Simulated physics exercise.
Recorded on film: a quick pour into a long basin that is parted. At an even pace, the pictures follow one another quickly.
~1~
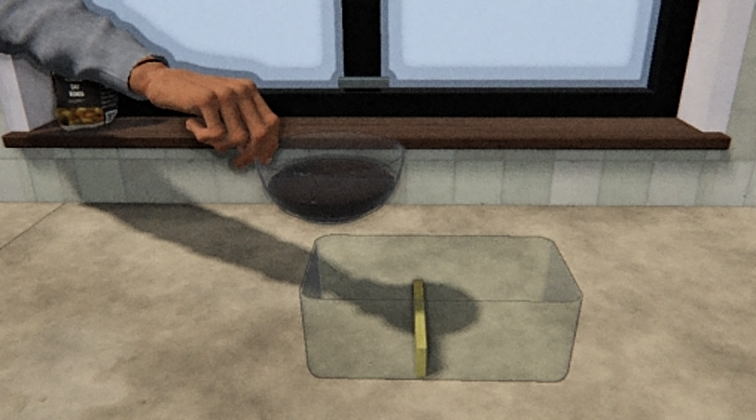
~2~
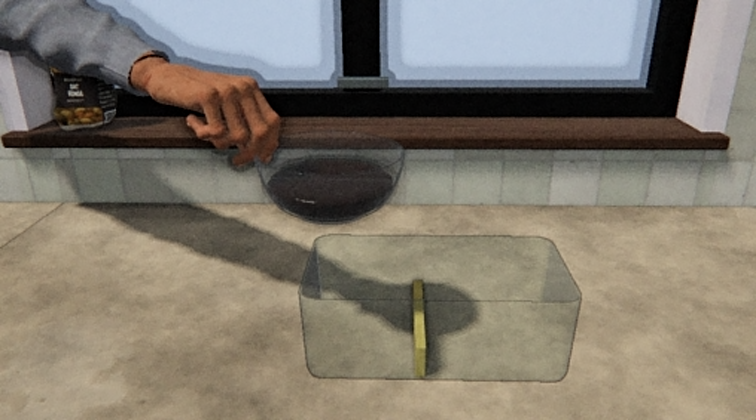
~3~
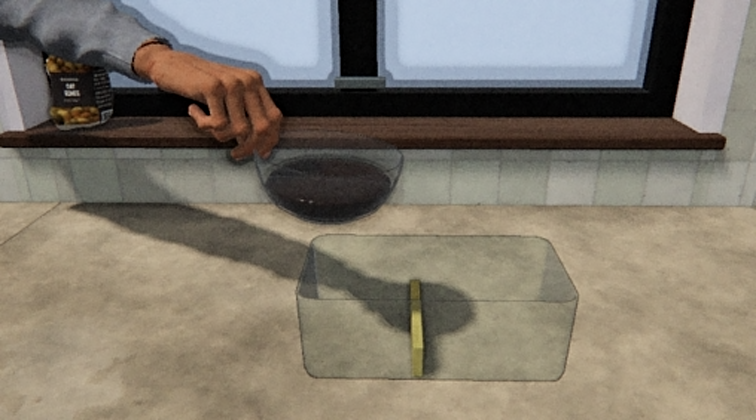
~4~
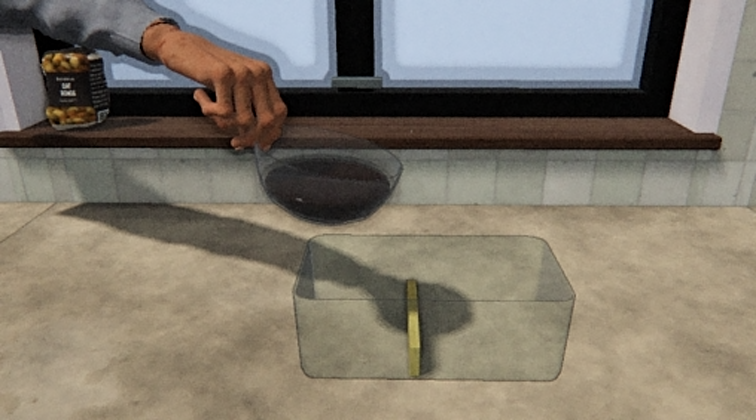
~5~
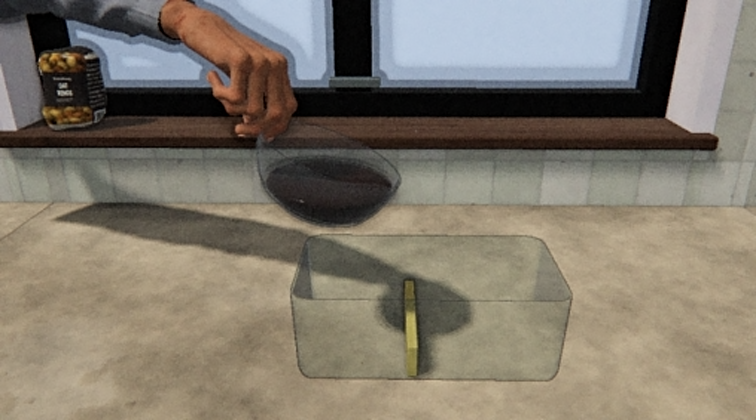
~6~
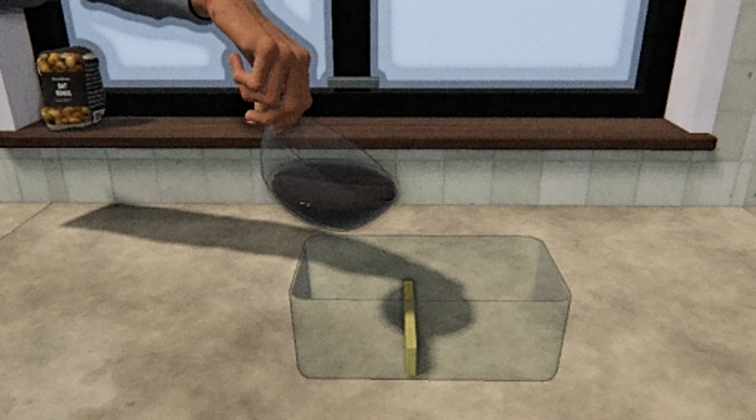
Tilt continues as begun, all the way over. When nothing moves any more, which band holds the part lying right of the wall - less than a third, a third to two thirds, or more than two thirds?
Once it settles, the part right of the wall is a third to two thirds, I'd say.
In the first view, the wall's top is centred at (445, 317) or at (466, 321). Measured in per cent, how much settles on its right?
The first placement gives around 20 percent, the second 10 percent.
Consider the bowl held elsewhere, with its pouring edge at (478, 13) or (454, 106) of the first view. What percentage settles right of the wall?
First try: Near 80 percent; second try: Near 90 percent.
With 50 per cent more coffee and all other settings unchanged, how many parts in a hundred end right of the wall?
Roughly 65 in a hundred.
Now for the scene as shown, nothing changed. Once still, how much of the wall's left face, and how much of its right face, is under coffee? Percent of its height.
The left reaches some 20 %, the right about 20 %.
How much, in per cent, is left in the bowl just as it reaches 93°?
It keeps around 15 per cent at that angle.
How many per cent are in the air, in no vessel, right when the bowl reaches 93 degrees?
About 20 per cent.
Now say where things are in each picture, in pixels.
In the first frame, tilt 0°; pouring edge (404, 152); surface from (269, 177) to (395, 178); the long basin's rim runs from (309, 265) to (566, 268); the wall's top is at (420, 312).
In the second frame, tilt 2°; pouring edge (404, 154); surface from (269, 177) to (394, 179).
In the third frame, tilt 6°; pouring edge (403, 160); surface from (267, 175) to (393, 181).
In the fourth frame, tilt 13°; pouring edge (401, 169); surface from (267, 173) to (392, 183).
In the fifth frame, tilt 23°; pouring edge (400, 181); surface from (267, 173) to (393, 185).
In the sixth frame, tilt 34°; pouring edge (397, 195); surface from (272, 176) to (398, 186).
A moment on, the bowl is tipped on its side and 16 per cent is still to pour, 16 is left of the wall and 46 right of it.
Next, the bowl is tipped right over and 0 per cent is still to pour, 43 is left of the wall and 55 right of it.
Then the bowl is tipped right over and 0 per cent is still to pour, 43 is left of the wall and 55 right of it.
Later the bowl is tipped right over and 0 per cent is still to pour, 43 is left of the wall and 55 right of it.
In the end 43 per cent lies left of the wall, 55 right of it and 1 outside.
